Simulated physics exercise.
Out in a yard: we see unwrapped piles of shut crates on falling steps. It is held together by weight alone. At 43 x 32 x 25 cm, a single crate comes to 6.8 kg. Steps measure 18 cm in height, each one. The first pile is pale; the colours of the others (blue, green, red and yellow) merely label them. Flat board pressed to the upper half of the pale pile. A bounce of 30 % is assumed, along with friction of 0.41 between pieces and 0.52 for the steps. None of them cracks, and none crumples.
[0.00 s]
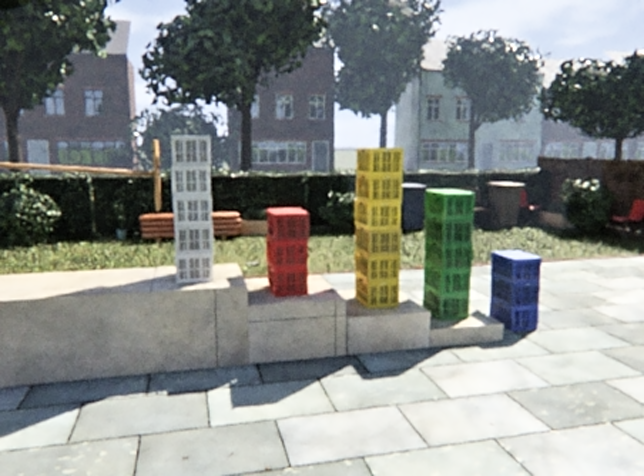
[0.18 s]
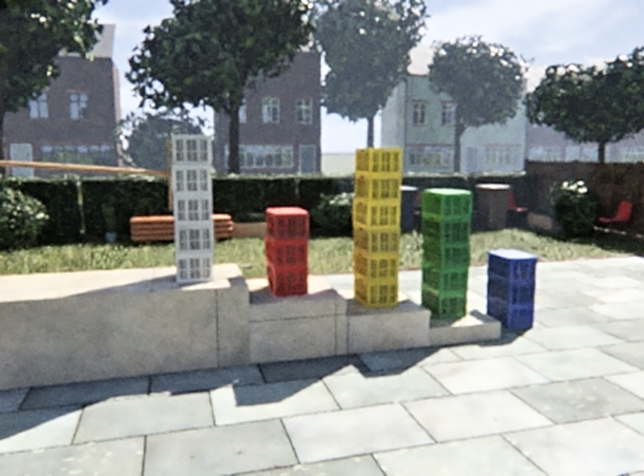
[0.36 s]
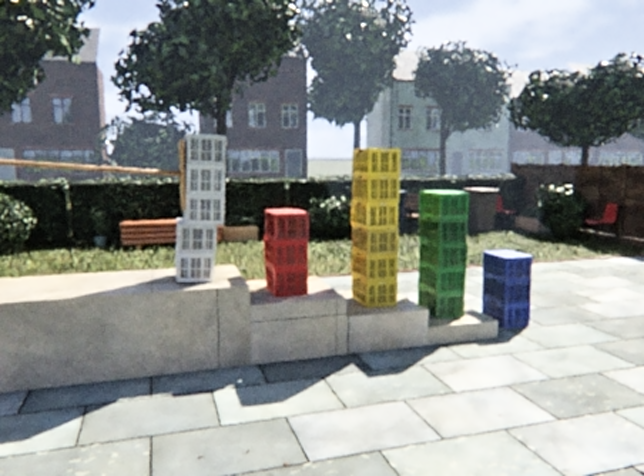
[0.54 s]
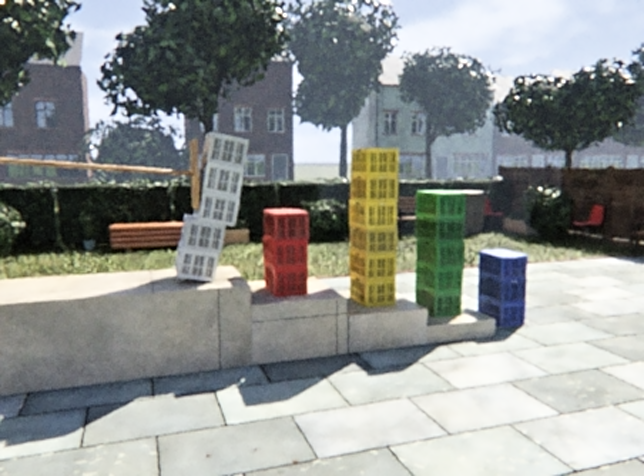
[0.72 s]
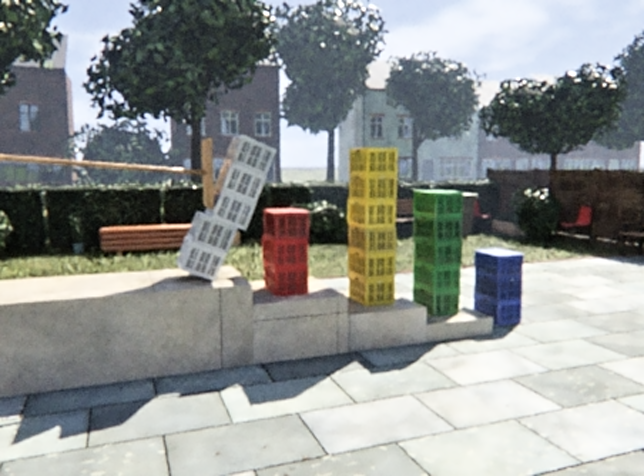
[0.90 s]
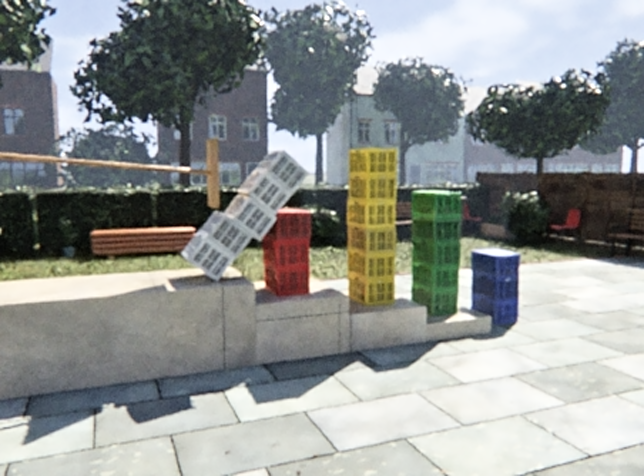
To begin with, white, red, yellow, green and blue piles of crates stand on descending steps in a yard. A board on a long pole moves in from the left and pushes the white pile, which tilts rightward until it slants steeply over the red pile, while the others stay still.
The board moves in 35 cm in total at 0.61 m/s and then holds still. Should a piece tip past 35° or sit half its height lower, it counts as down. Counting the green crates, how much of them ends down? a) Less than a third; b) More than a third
a.
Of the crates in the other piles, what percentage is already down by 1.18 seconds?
0 percent by then.
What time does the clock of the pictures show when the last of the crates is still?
4.0 s, give or take.
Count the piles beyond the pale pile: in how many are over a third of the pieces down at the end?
In total, 1.
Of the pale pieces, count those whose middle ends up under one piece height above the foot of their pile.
Pale pieces counted: 4.
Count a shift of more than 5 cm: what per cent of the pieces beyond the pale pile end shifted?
The answer is 30 percent.
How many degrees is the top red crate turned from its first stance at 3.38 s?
Some 120 degrees.
Around 1.18 s, 5 of the pale pile down; none of the 5 green crates down (0 of 17 in all colours); top green crate unmoved; top red crate tipped 5°.
Around 1.88 s, 5 of the pale pile down; none of the 5 green crates down (0 of 17 in all colours); top green crate unmoved; top red crate tipped 20°.
Around 3.38 s, 5 of the pale pile down; none of the 5 green crates down (2 of 17 in all colours); top green crate unmoved; top red crate on its side.
Finally (4.2 s), 5 of the pale pile down; none of the 5 green crates down (2 of 17 in all colours); top green crate unmoved; top red crate upside down. That is 0 per cent. Seen by the last camera, middles, top green crate near (436, 204), top red crate near (359, 303).
